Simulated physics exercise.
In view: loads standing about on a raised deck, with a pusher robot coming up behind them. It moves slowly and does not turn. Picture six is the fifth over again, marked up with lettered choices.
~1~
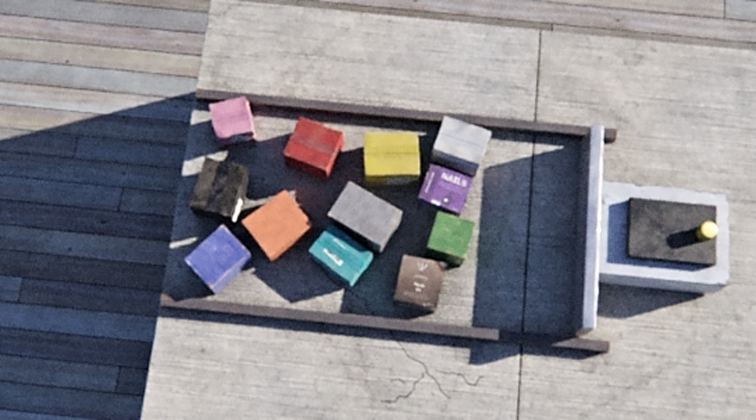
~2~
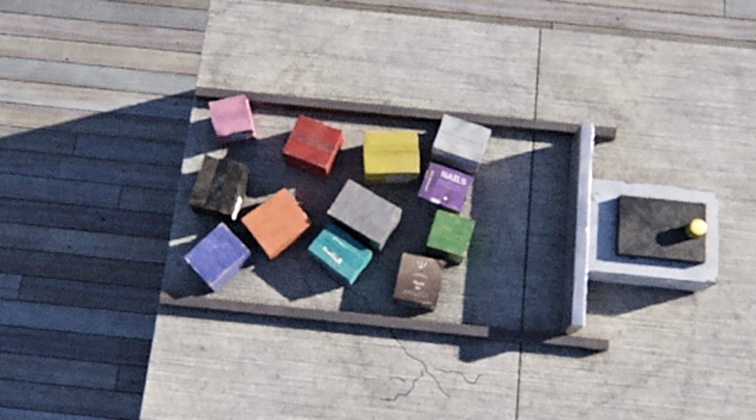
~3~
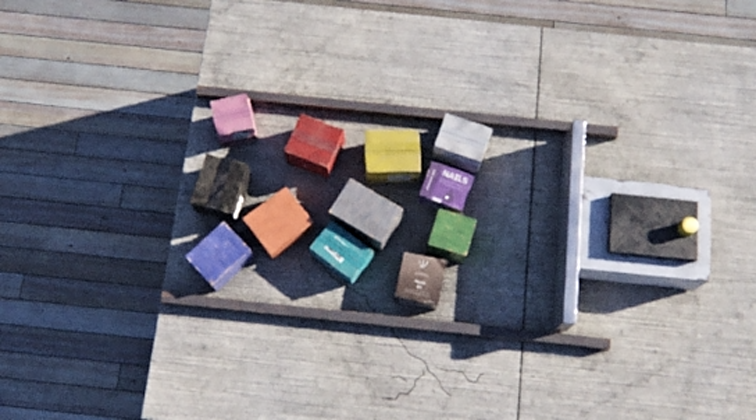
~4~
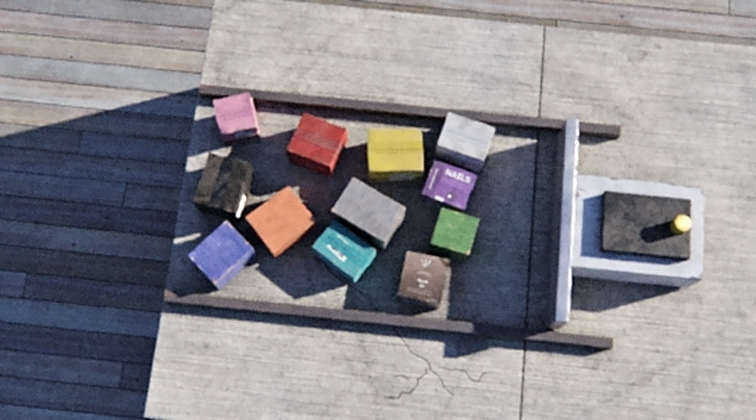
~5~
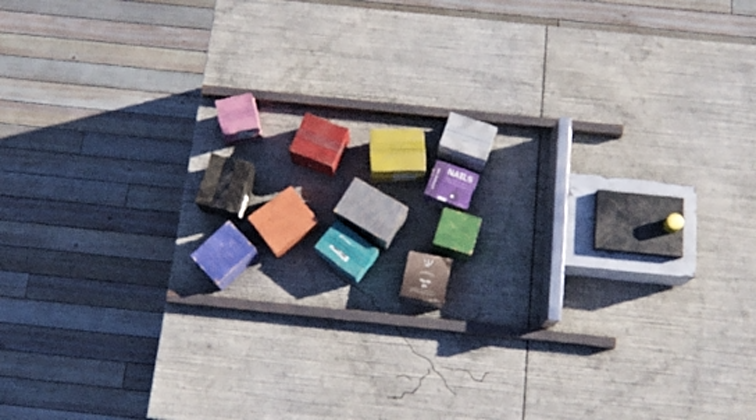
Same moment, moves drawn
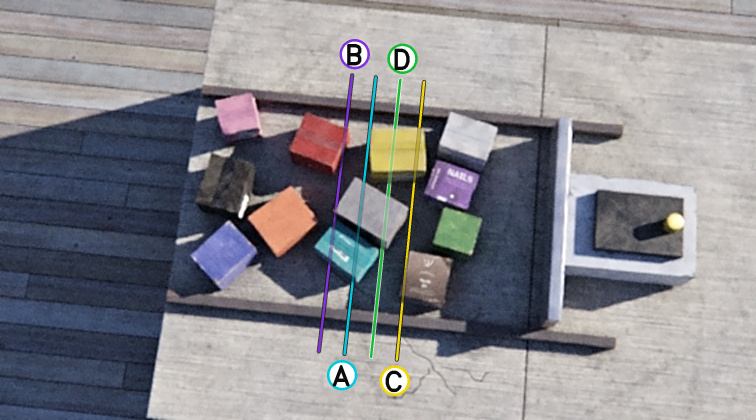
White pusher robot with a wide blade creeping left between two rails on a deck, the scattered colourful boxes ahead staying still.
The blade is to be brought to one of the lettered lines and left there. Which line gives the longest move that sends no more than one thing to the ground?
B.
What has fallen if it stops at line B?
The pink parcel goes over.
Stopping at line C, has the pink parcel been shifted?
No.
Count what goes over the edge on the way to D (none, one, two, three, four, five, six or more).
The count is none.
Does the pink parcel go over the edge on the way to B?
Yes.
On the marked copy, A at (361, 210); B at (336, 208); C at (411, 215); D at (386, 213).
Taking B. A third of the way, robot (551, 215); white box (451, 146); purple box (446, 190).
Two thirds of the way, robot (471, 207); pink parcel (233, 120); red box (274, 142).
When it is over, robot (411, 201); pink parcel over the edge; black box (194, 181); one fallen.
As for the rest, A is within the limit but short; C is within the limit but short; D is within the limit but short.
